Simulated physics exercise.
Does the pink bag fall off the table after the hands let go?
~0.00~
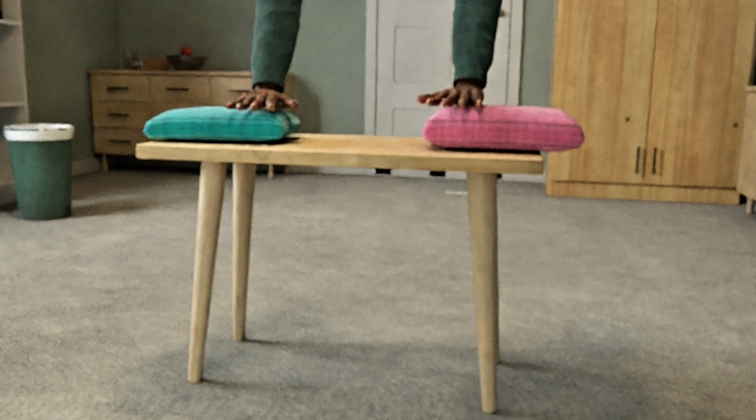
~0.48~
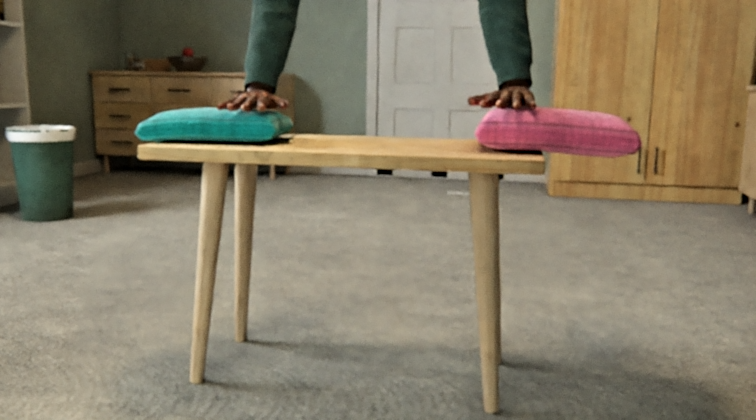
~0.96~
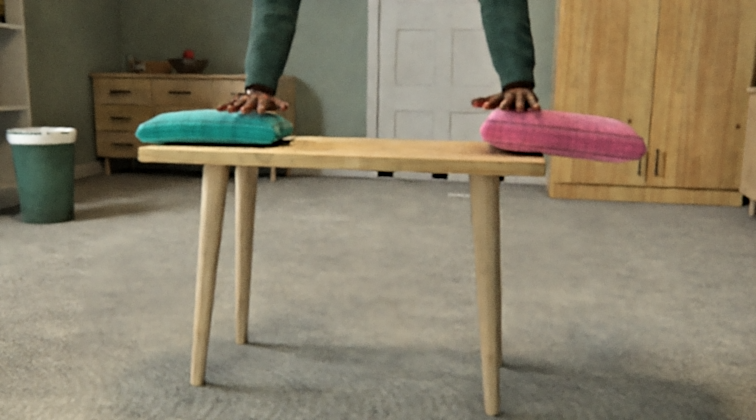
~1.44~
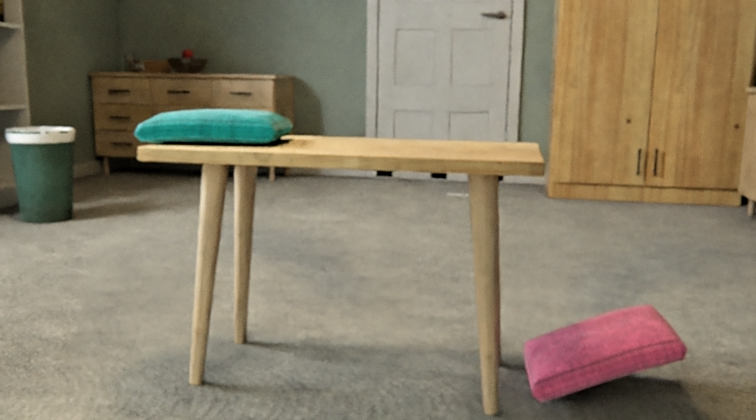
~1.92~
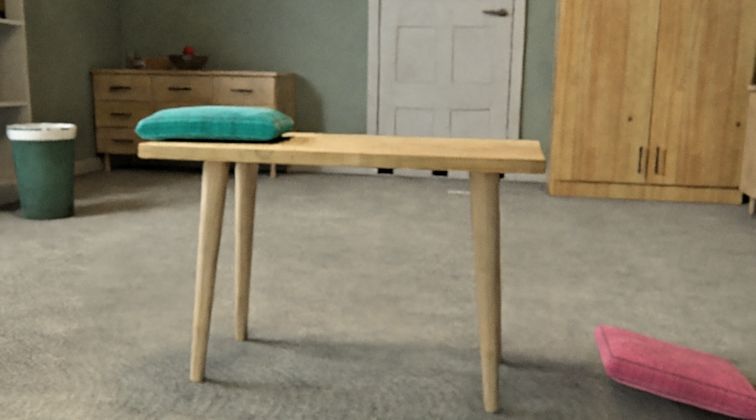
Yes, the pink bag tips over the right end of the table and ends up on the floor.
